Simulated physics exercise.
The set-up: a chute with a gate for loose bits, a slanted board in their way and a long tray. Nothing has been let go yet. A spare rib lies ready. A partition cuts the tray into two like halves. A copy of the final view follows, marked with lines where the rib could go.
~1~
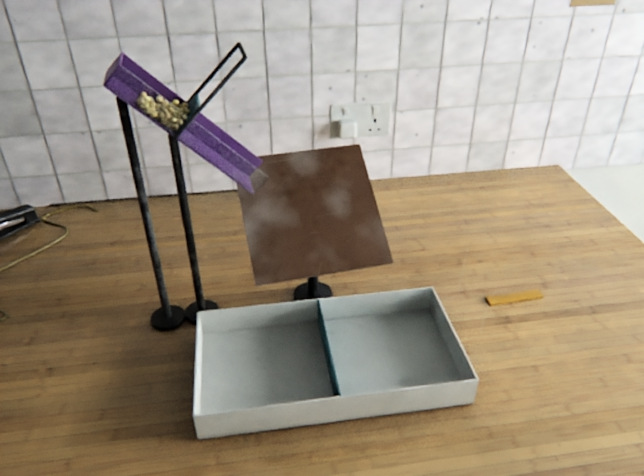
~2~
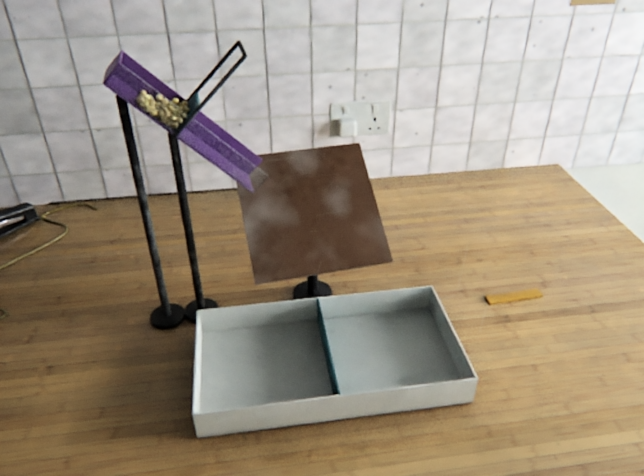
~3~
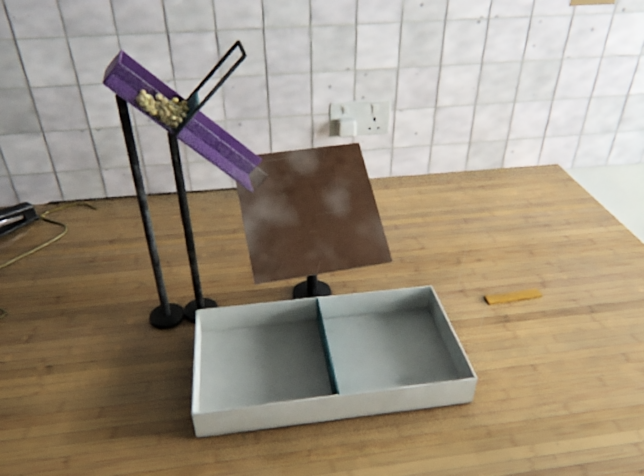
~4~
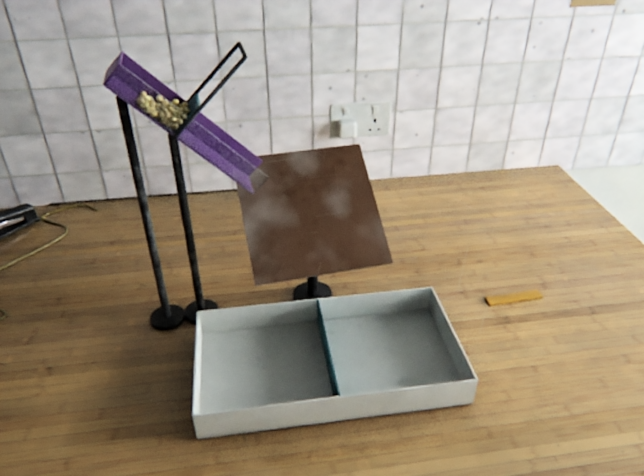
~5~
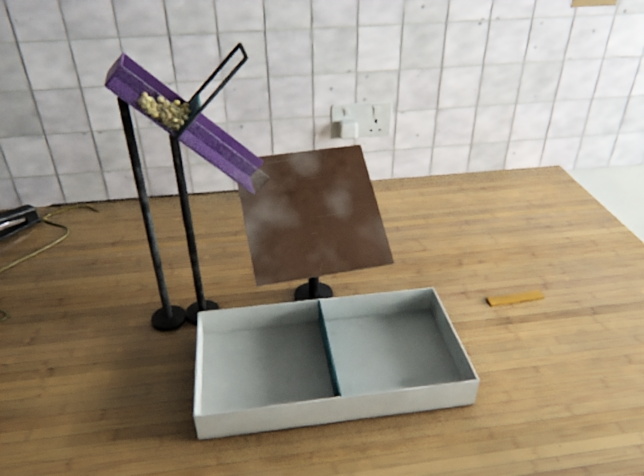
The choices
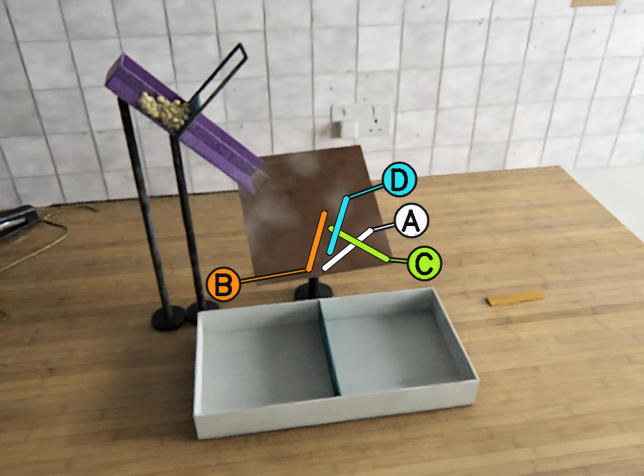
A purple chute, sloping down to the right on two black stands, holds a clump of pale beans behind a black-framed gate at the left of a wooden worktop, seen from slightly above against white wall tiles. A brown square board leans beyond a pale grey tray split by a dark divider, with a yellowish strip lying at right. Nothing moves except a very faint shake of the view.
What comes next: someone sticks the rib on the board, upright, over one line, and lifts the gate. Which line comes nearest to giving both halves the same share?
D beats the others.
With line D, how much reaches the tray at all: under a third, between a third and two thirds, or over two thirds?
It is over two thirds.
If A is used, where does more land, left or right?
Left.
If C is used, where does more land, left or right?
The right half.
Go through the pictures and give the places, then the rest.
In the first picture, load behind the gate near (168, 110), soya beans; lip of the chute near (251, 185), sloping fairly steeply.
In the second picture, middle of the board near (311, 208), tilted fairly steeply; middle of its low edge near (326, 272); of its high edge near (297, 150).
In the third picture, front corners of the tray near (192, 413) and (476, 378); front end of its middle wall near (339, 395); gate still shut near (194, 103).
In the fourth picture, middle of the load near (168, 109); lip near (251, 185).
In the fifth picture, middle of the load near (169, 110); lip near (252, 185).
On the marked copy, line A from (370, 230) to (324, 268); line B from (324, 213) to (308, 269); line C from (330, 228) to (386, 259); line D from (346, 198) to (329, 252).
With A, of what is caught, the bulk in the left half, a small share in the right.
With B, of what is caught, all but a few in the left half, a small share in the right.
With C, of what is caught, a small share in the left half, the bulk in the right.
With D, of what is caught, close to two thirds in the left half, close to a third in the right.
